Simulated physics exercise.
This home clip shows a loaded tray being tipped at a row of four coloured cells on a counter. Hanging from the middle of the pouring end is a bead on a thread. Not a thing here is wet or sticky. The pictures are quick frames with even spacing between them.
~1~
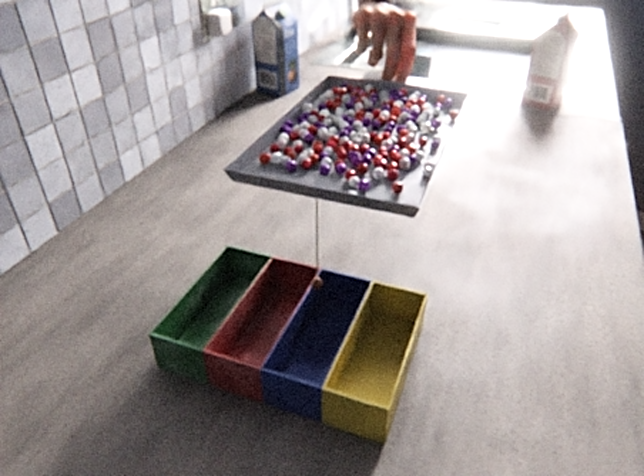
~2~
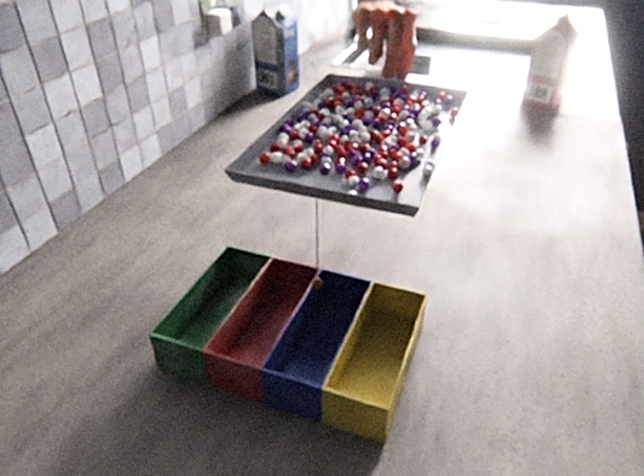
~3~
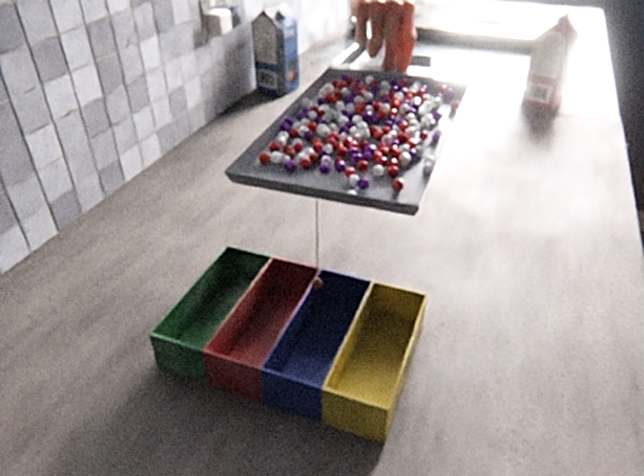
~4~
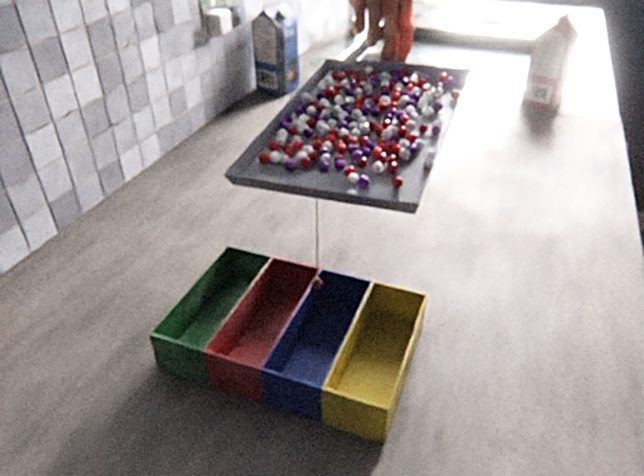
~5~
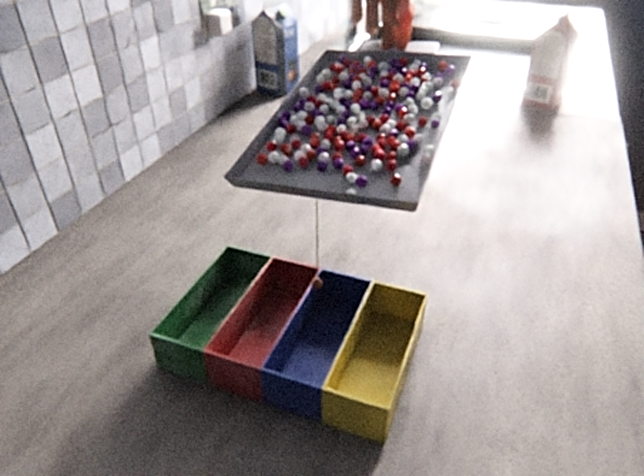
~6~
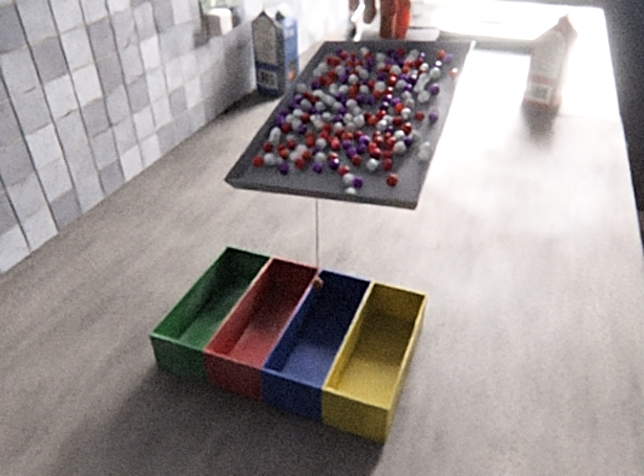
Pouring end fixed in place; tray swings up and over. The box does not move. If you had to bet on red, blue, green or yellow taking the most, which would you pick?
I would pick green.
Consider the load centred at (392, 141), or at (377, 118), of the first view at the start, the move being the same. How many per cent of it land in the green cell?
Try 1: 50 %; try 2: 50 %.
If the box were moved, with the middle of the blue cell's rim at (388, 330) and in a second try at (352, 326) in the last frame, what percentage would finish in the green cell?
Around 30 % followed by around 50 %.
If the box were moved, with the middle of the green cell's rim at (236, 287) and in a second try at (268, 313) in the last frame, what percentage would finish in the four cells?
The first yields 80 per cent and the second 40 per cent.
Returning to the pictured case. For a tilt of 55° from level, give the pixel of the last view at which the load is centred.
In the last view the centre sits at roughly (263, 183).
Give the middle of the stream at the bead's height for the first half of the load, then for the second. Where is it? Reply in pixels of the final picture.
(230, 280), then (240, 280).
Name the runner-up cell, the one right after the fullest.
That would be that red cell, just behind the top one.
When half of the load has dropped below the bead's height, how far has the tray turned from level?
65 degrees.
Just after the last frame, tray tipped steeply; roughly two thirds on the tray; about a tenth in the green cell; about a tenth in the red cell; just a few in the blue cell; about a tenth falling or outside the box.
A moment on, tray tipped right over; just a few on the tray; roughly half in the green cell; roughly a third in the red cell; just a few in the blue cell; just a few in the yellow cell; about a tenth falling or outside the box.
Further on, tray tipped past a quarter turn; roughly half in the green cell; roughly a third in the red cell; just a few in the blue cell; just a few in the yellow cell; about a tenth falling or outside the box.
When it is over, tray tipped past a quarter turn; roughly half in the green cell; roughly a third in the red cell; just a few in the blue cell; just a few in the yellow cell; about a tenth outside the box.
